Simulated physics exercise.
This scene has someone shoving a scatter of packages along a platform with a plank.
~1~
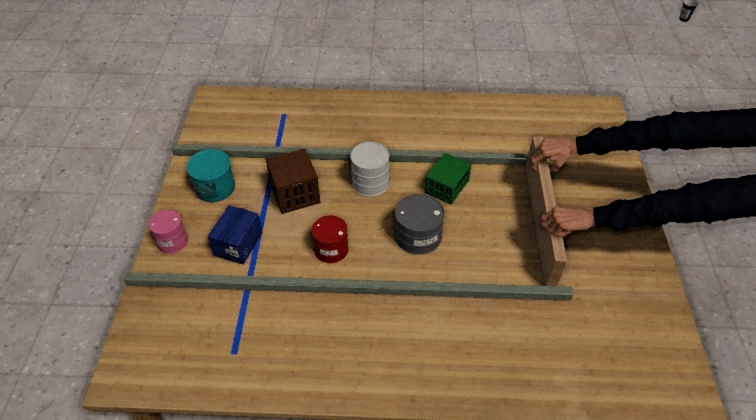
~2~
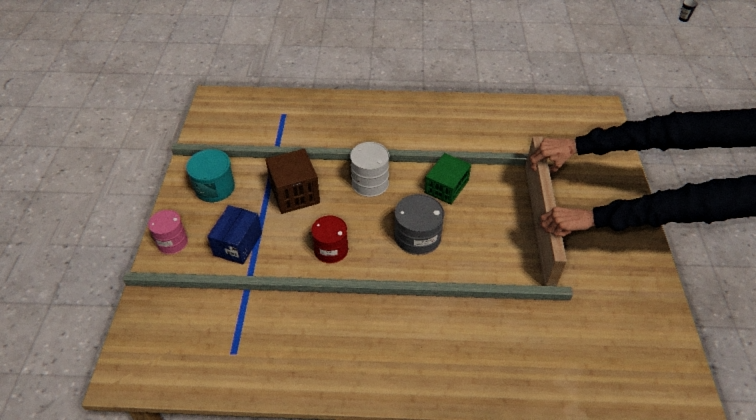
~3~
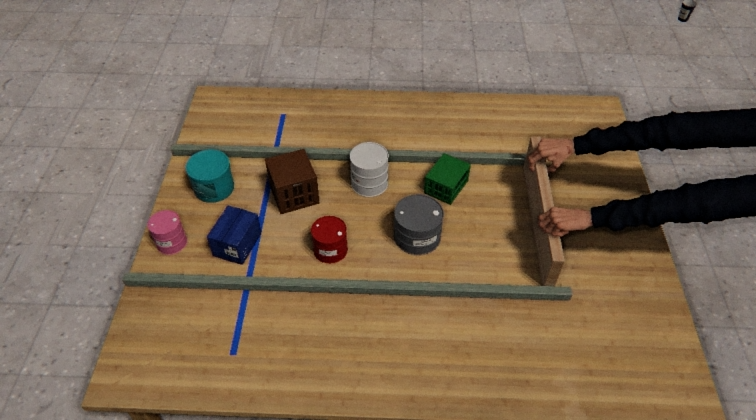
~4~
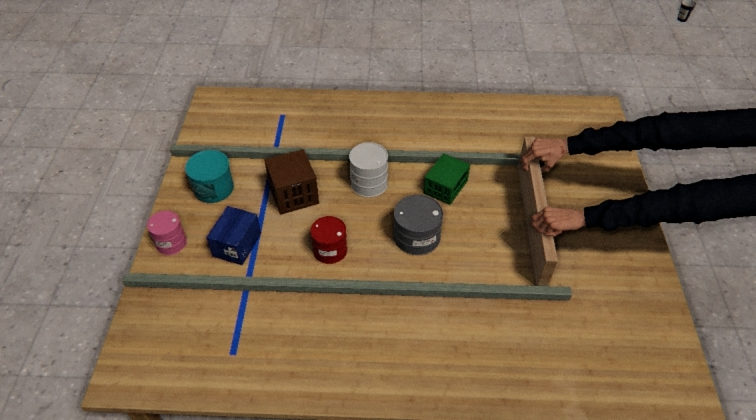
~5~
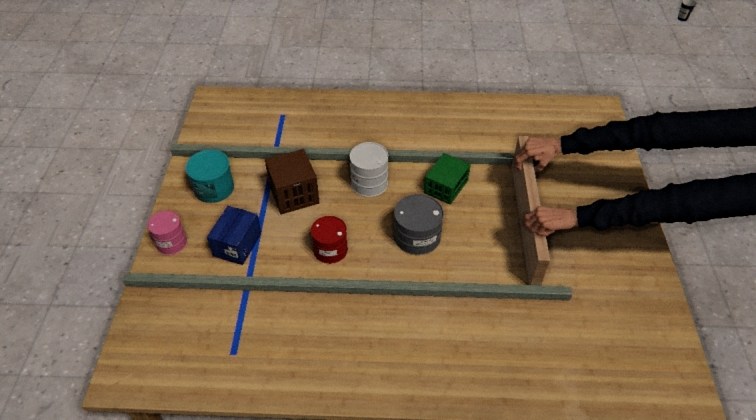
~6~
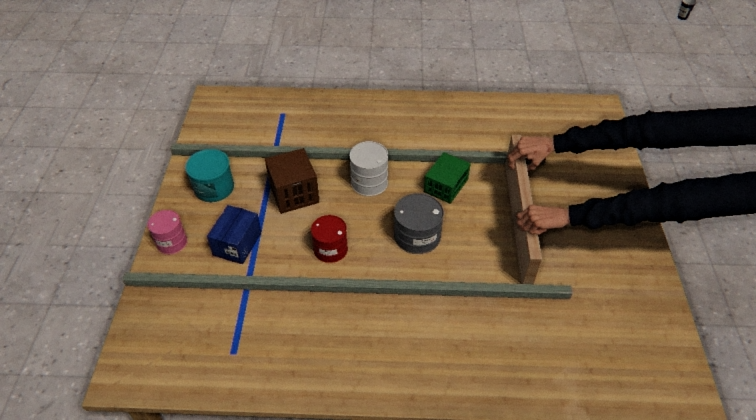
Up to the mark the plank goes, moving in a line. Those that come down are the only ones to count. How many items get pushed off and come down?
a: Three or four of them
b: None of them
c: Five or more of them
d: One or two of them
b, none of them.
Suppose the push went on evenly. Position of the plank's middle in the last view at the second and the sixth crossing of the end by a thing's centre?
First: Around (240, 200). Next: Around (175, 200).
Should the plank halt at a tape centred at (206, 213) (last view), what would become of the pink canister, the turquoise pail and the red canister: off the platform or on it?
What happens is that the pink canister winds up off it, the turquoise pail winds up off it and the red canister rests in place.
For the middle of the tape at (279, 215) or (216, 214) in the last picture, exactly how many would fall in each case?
Result, try by try: 0, 2.
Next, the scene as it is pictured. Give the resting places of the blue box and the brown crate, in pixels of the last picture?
The blue box at (193, 239), the brown crate at (201, 192).
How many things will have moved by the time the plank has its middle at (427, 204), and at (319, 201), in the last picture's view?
Counts: 2 / 5.
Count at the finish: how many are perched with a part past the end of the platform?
That adds up to 1.
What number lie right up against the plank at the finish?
It adds up to 3.
A little later, none off yet; pink canister at rest near (168, 232); turquoise pail at rest near (211, 176); blue box at rest near (235, 234).
When it is over, the number that fall off is zero.
